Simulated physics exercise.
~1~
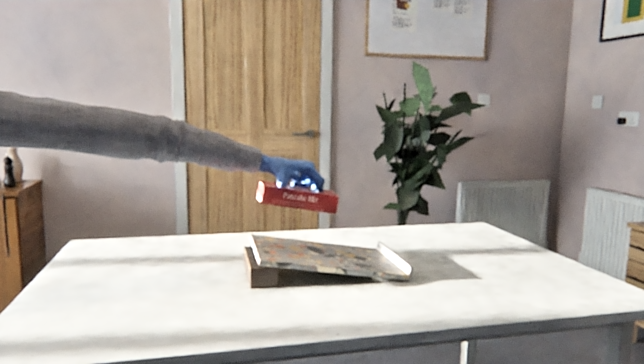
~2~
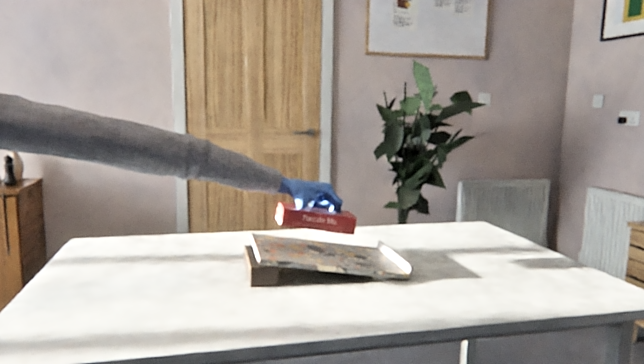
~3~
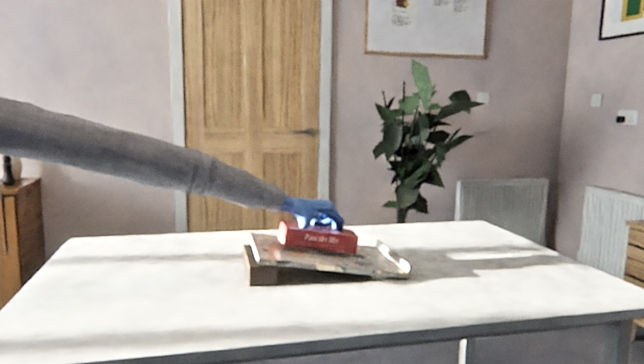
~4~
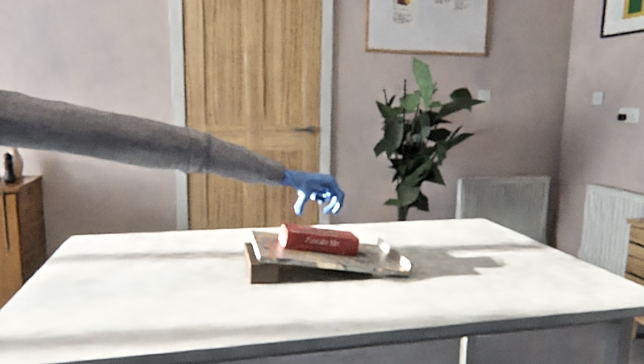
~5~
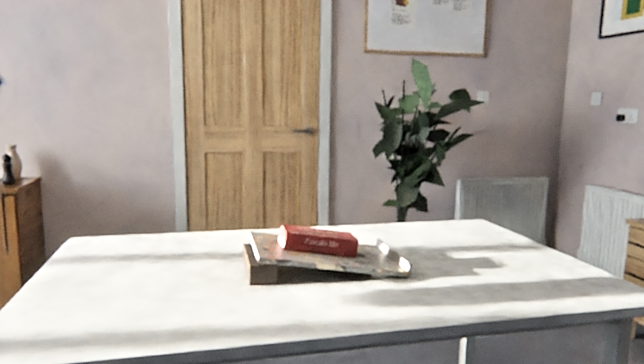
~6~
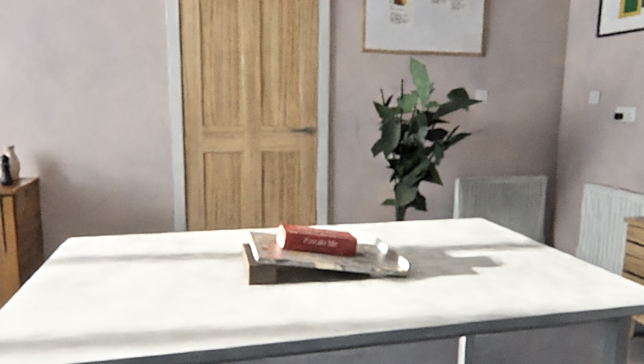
In a room with a wooden door and a leafy plant, a gloved hand lowers a red packet onto a tilted board resting on a block on a white table, then lets go and withdraws, and the packet stays in place on the board.
